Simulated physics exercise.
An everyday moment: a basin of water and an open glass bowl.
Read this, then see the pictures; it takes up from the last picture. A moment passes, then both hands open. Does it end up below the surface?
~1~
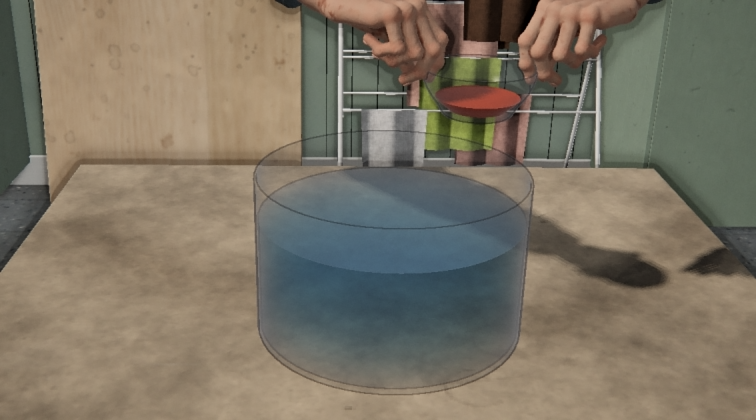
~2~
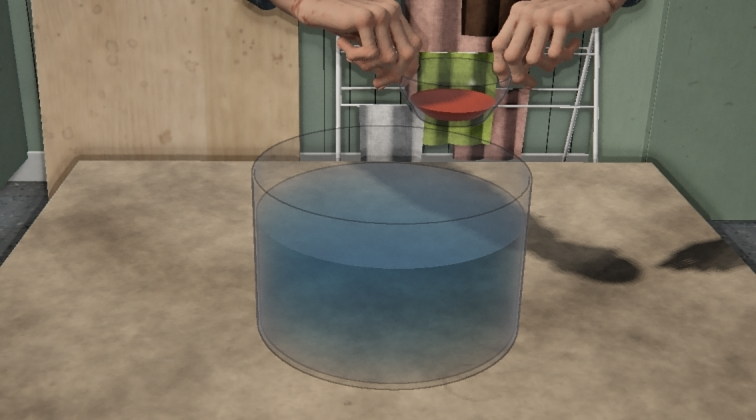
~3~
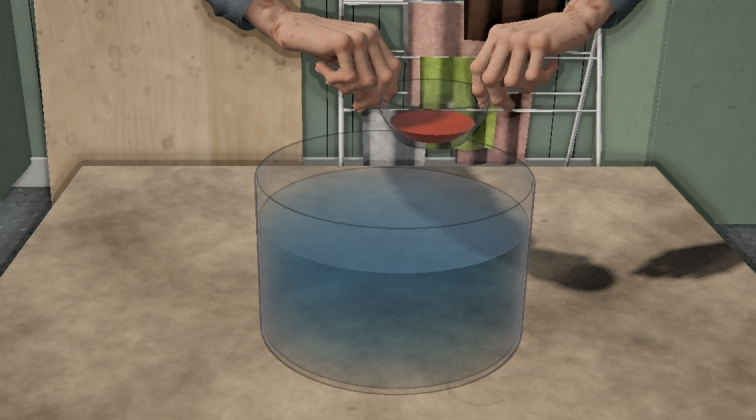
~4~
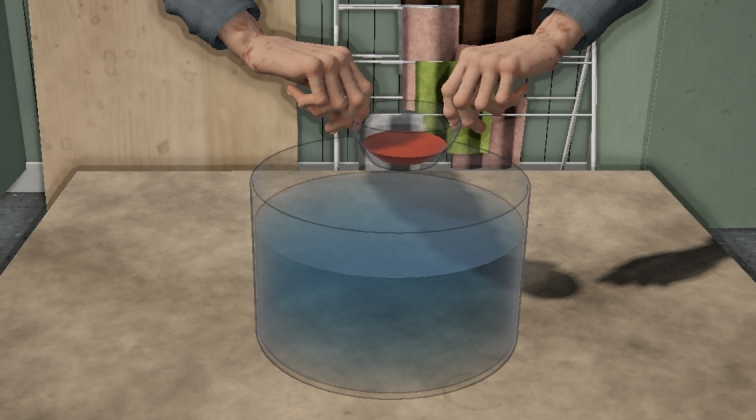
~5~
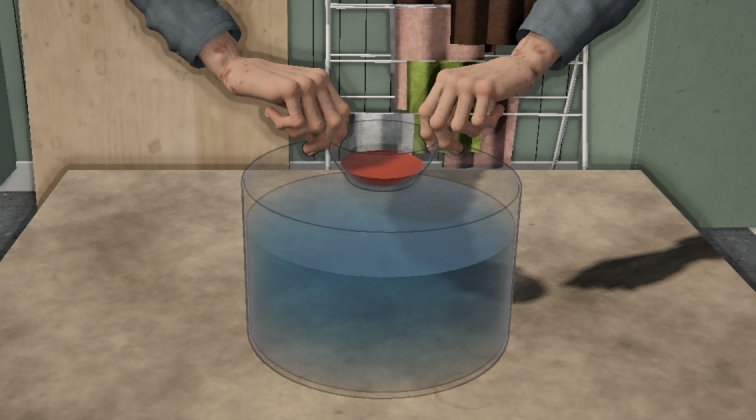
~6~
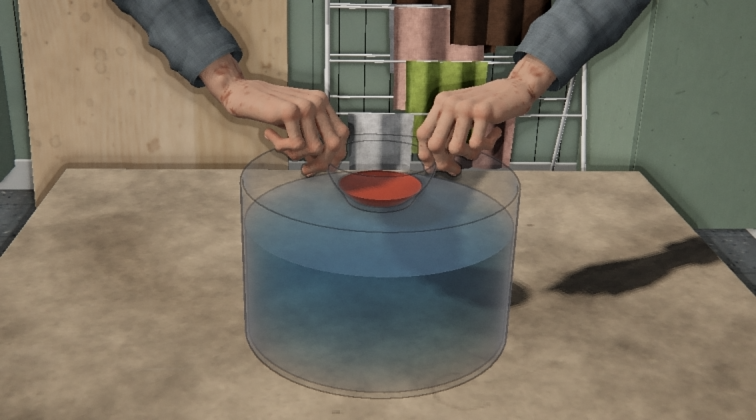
No.
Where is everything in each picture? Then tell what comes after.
In the first picture, bowl (478, 88) about a quarter full; above the basin.
In the second picture, bowl about a quarter full, surface at (452, 101); coming down.
In the third picture, bowl (432, 113) about a quarter full; lower.
In the fourth picture, bowl about a quarter full, surface at (404, 144); lower still.
In the fifth picture, bowl (382, 155) about a quarter full; close to the surface.
In the sixth picture, bowl about a quarter full, surface at (380, 185); just over the surface.
A moment on, the bowl dips into the water.
Further on, it bobs and steadies.
When it is over, the bowl floats with about half of its side showing.
